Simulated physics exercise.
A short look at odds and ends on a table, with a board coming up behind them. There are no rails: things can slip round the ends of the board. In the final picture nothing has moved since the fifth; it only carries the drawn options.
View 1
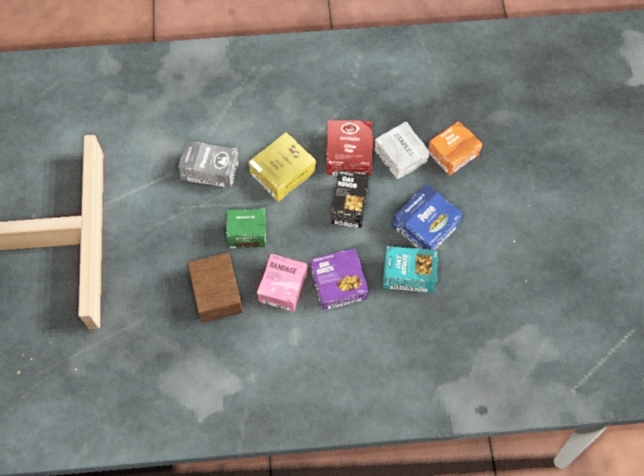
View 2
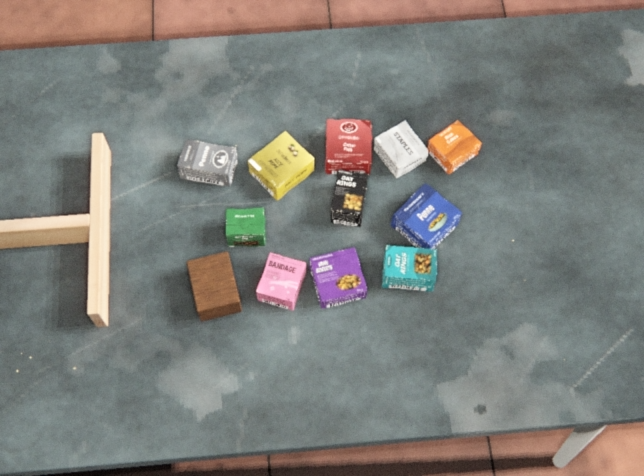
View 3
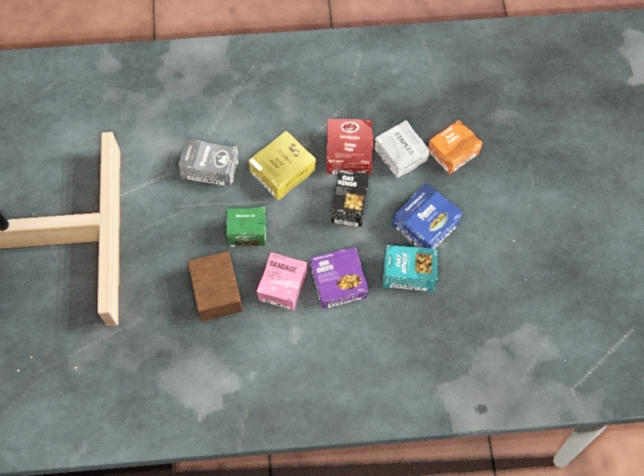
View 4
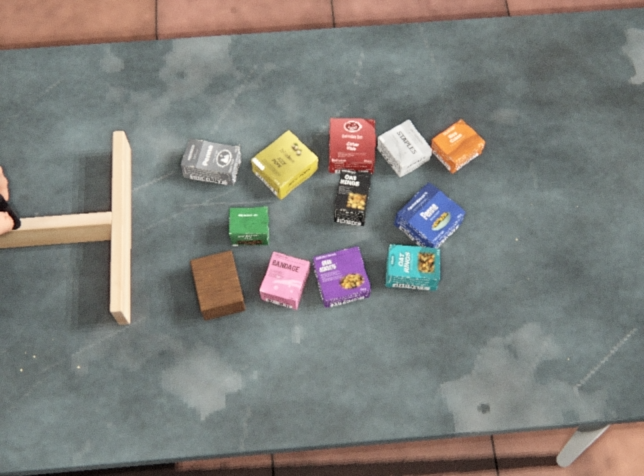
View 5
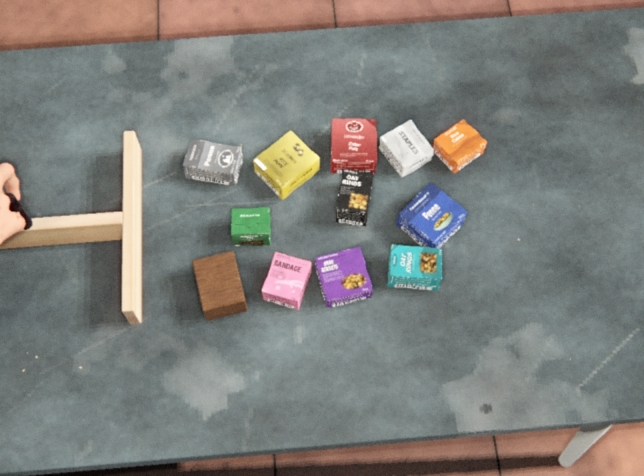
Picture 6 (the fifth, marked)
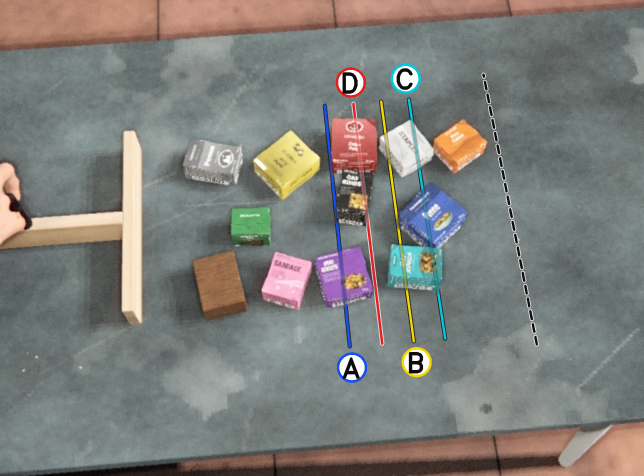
At first, a wooden board joined to a handle stands left of a loose cluster of small, colourful boxes and packets on a grey table. The board slides slowly a short way right, and a hand gripping the handle comes into view at the left edge. The clustered items stay essentially still.
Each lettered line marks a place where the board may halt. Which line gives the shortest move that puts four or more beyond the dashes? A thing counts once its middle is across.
Up to line B.
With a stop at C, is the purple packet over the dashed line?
Yes.
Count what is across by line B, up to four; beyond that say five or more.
Four.
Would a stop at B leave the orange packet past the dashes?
Yes.
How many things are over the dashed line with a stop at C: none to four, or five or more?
In all, five or more.
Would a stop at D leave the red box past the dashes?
No.
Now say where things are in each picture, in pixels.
In the first picture, green packet (247, 229); pink box (283, 282); black packet (350, 200).
In the second picture, board (95, 219); yellow packet (282, 166).
In the third picture, board (106, 218); purple packet (339, 279).
In the fourth picture, board (117, 217); orange packet (457, 146).
In the fifth picture, board (128, 217); turquoise packet (415, 268); white box (406, 149); blue packet (432, 218).
On the copy, A at (336, 218); B at (396, 214); C at (426, 211); D at (367, 216); the dashed line at (508, 200).
On B. First, board (226, 209); orange packet (459, 146); blue packet (432, 219); none across.
Then, board (321, 202); orange packet (527, 147); white box (488, 144); one across.
Finally, board (394, 196); orange packet (594, 142); white box (555, 139); four across.
By contrast, A gets only one across; C gets six across, but is farther than needed; D gets only three across.
